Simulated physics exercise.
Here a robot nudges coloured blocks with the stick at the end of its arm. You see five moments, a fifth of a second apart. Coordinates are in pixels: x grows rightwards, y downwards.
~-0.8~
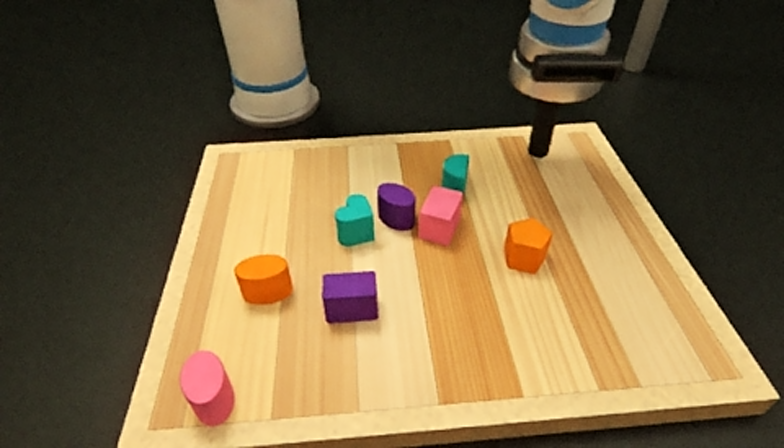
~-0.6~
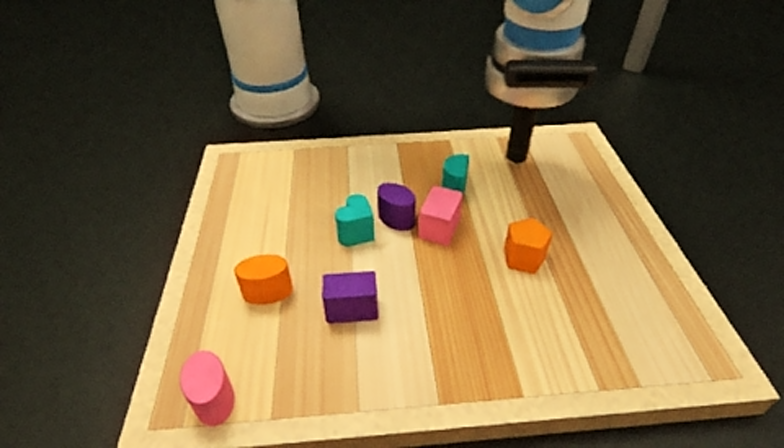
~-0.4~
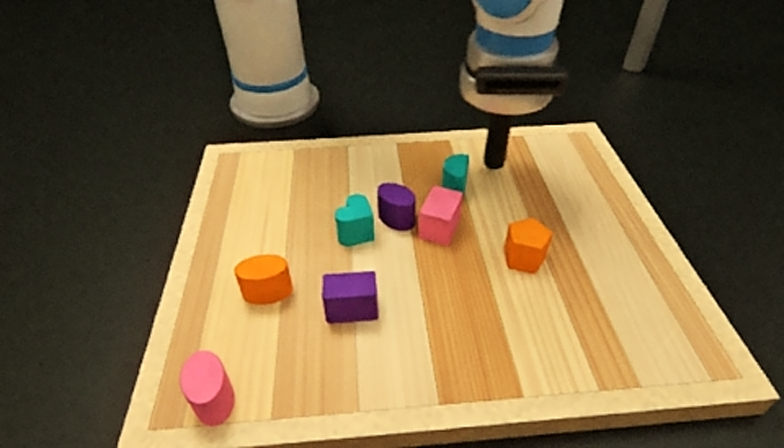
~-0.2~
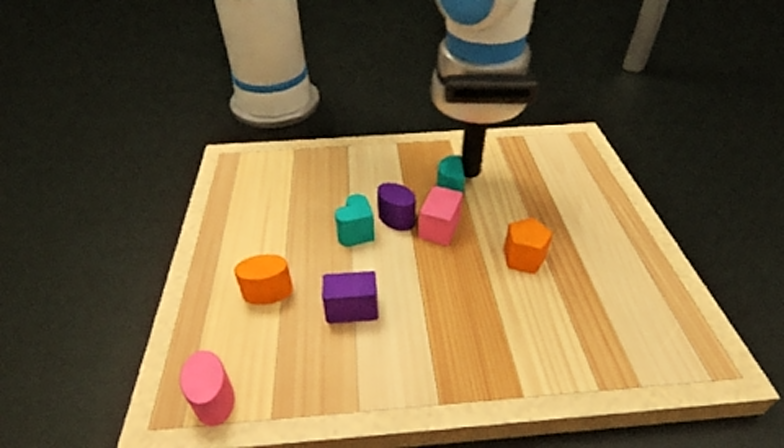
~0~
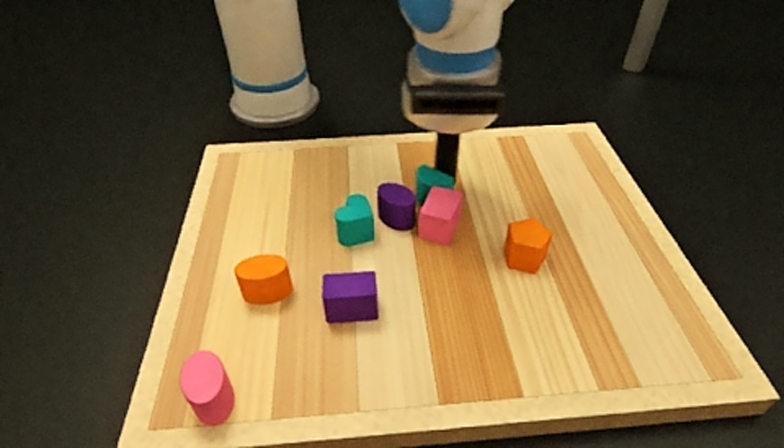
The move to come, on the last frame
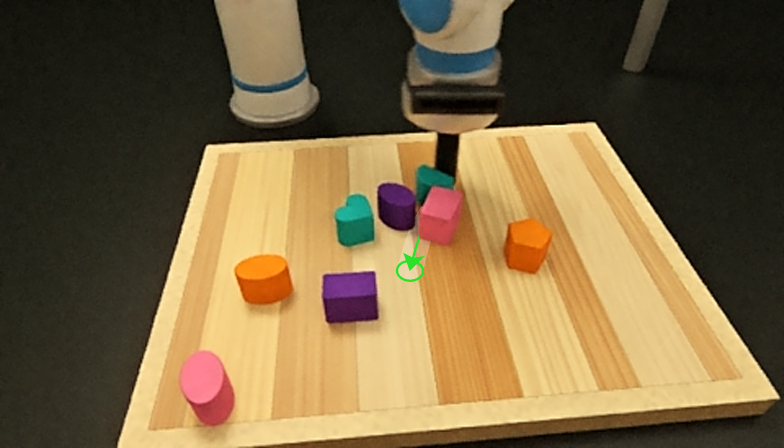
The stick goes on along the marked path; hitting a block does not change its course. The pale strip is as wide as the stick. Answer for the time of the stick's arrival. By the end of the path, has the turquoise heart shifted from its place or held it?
Here the turquoise heart moves off its spot.
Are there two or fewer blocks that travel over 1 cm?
I expect not.
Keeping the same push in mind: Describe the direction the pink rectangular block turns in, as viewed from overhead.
Looking down on the board, it turns counter-clockwise.
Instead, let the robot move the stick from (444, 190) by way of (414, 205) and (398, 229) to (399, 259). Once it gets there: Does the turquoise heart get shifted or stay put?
It moves.
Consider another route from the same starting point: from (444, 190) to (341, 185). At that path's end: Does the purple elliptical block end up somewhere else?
Short answer: No.
The line goes from (444, 190) over (424, 226) to (410, 271).
What follows on the original path. One third of the way, stick (430, 205); purple elliptical block (381, 200), turned 25° clockwise; turquoise half-round block (410, 194), turned 15° clockwise; pink rectangular block (437, 219), turned 55° anticlockwise.
Two thirds of the way, stick (419, 232); turquoise heart (335, 210); purple elliptical block (366, 203), turned 40° clockwise; turquoise half-round block (396, 209), turned 70° clockwise; pink rectangular block (442, 239), turned 95° anticlockwise.
At the end, stick (410, 262); turquoise heart (335, 210); purple elliptical block (366, 203), turned 40° clockwise; turquoise half-round block (396, 209), turned 70° clockwise; pink rectangular block (447, 254), turned 150° anticlockwise.
